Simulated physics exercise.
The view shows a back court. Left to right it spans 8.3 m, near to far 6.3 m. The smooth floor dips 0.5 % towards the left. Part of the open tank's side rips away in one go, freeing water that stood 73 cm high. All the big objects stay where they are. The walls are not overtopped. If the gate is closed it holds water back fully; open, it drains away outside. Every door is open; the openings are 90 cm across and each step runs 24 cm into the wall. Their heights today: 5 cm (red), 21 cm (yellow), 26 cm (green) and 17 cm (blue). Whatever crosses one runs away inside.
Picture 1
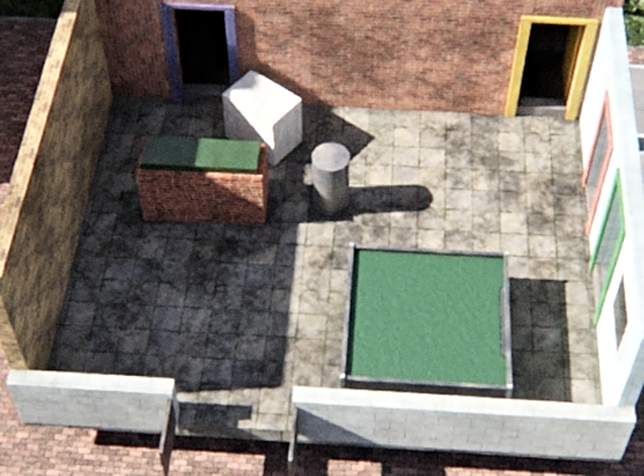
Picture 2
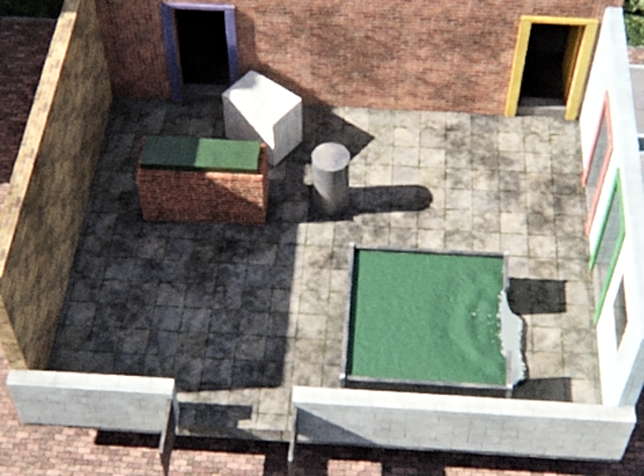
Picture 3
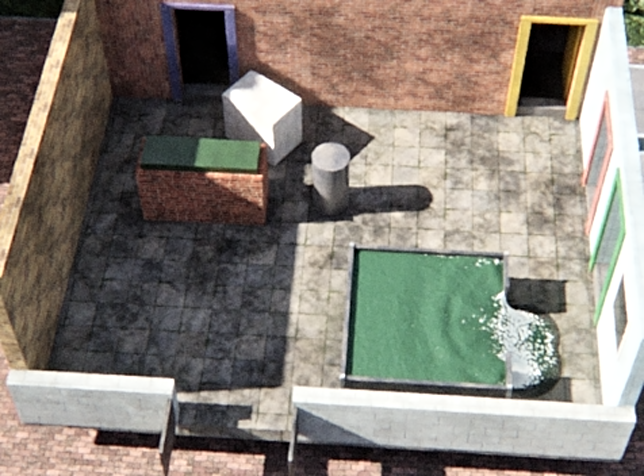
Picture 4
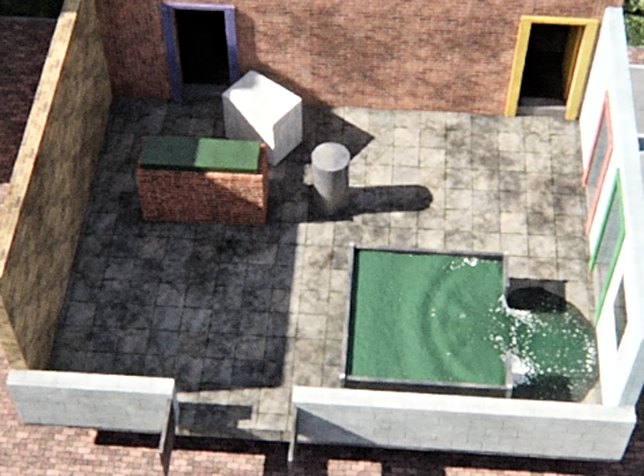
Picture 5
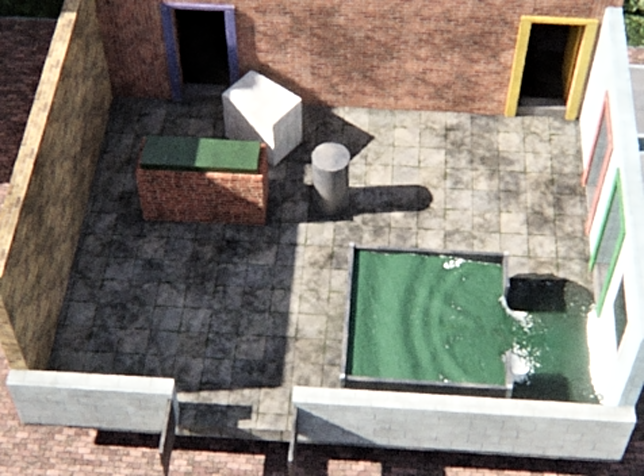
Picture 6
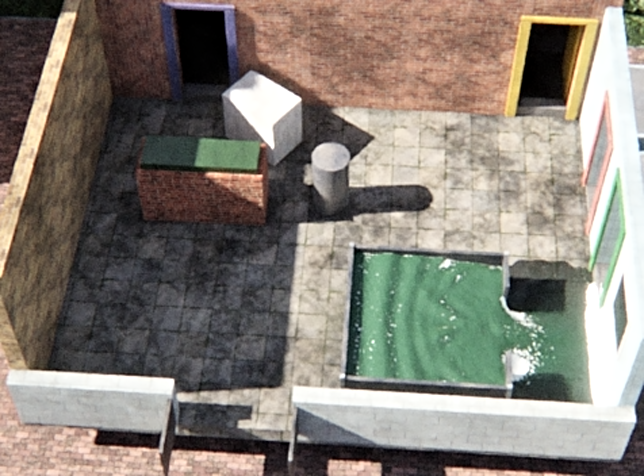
A square tank of green water stands at the lower right of a walled, paved court, seen from high above by a camera that stays still. A grey cylinder, a tilted white block and a green-topped brick box stand beyond it, with purple-framed and yellow-framed doorways behind. The tank's right side opens, and water gushes out foaming, spreads to the white right-hand wall, and ripples cross the tank.
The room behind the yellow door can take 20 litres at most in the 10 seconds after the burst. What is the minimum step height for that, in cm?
Some 21.5 cm above the ground.
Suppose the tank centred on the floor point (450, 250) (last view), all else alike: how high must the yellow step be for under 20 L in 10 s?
Some 24 cm.
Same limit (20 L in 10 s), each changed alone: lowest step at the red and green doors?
Roughly 5.5 cm at red and 30 cm at green.
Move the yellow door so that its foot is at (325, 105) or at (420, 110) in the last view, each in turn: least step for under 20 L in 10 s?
About 14.5 and 10.0 cm.
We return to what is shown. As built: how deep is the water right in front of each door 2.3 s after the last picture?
Depths in cm: Red 9, yellow 23, green 28, blue 0.
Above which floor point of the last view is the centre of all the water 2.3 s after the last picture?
Near (473, 325).
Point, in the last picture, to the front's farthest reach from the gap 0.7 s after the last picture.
At about (586, 196).
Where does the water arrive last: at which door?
The blue one.
Then, 0.7 s after the last picture water covers 10 % of the floor, deepest (63 cm) near (606, 434); it has not reached the yellow door.
Then, 2.3 s after the last picture water covers 35 % of the floor, deepest (42 cm) near (518, 418); 23 cm at the yellow door, 2 litres in over its 21 cm step.
Then, 9.3 s after the last picture water covers 90 % of the floor, deepest (18 cm) near (282, 126); 12 cm at the yellow door, 24 litres in over its 21 cm step.
At the yellow door as built, the water peaked near 26 cm, 3.1 s after the last picture.
Run again over the same 10 s with other heights there, 36 litres in over 20 cm, 0 litres over 27 cm. The limit of 20 litres is kept from about 21.5 cm up.
